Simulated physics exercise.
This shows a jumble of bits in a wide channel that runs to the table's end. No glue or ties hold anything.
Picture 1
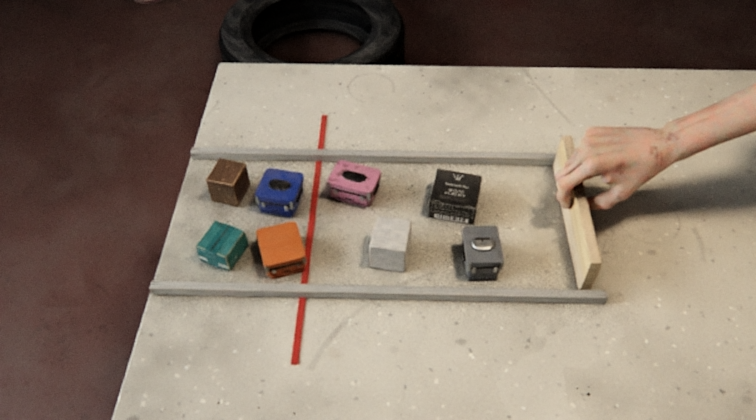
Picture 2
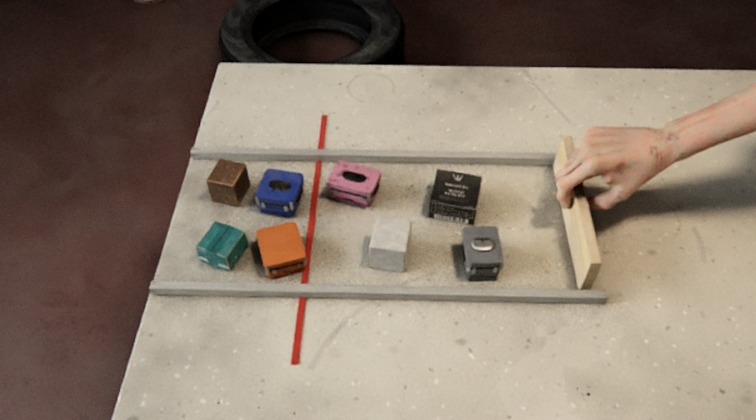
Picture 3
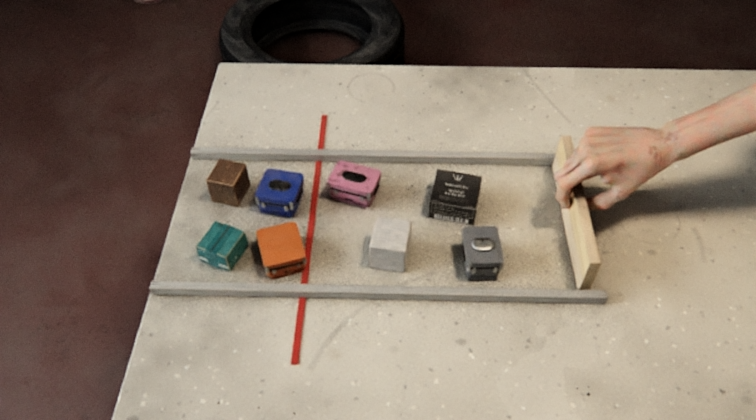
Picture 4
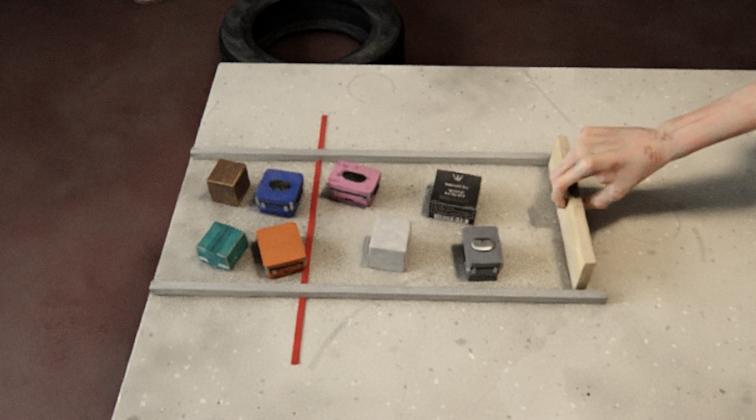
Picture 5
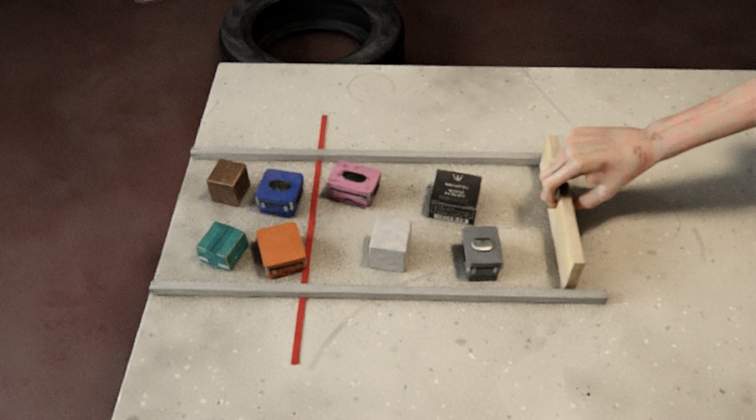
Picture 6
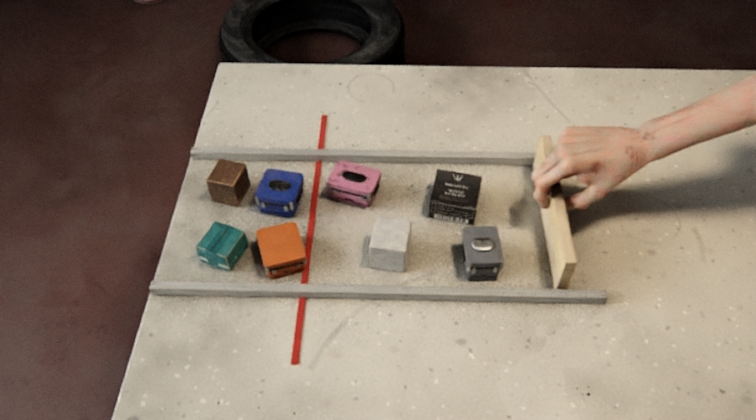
A hand held a wooden board upright at the right end of a channel of small colourful blocks and boxes, then slid it slightly left, while the blocks and boxes stayed still.
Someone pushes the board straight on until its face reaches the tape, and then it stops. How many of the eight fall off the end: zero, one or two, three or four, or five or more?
Gone: Just a lone one or pair.
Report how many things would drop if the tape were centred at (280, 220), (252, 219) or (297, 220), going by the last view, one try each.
Counts per try: 3; 4; 1.
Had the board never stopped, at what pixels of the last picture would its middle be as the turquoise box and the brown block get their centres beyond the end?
Its middle is about (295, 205) and about (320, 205).
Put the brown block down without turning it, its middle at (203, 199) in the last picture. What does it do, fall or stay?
The brown block falls.
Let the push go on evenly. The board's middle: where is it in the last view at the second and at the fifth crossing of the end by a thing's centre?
First at (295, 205), next at (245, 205).
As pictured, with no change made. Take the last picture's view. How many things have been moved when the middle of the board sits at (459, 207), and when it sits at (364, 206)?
Well, it's 2 at the first one and 7 at the second.
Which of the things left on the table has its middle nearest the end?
That would be the turquoise box.
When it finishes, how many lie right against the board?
The count in contact is 2.
Early on, none off yet; brown block at rest near (229, 183); turquoise box at rest near (223, 246); blue case at rest near (281, 193).
Finally, the number that fall off is one or two; lost, brown block.
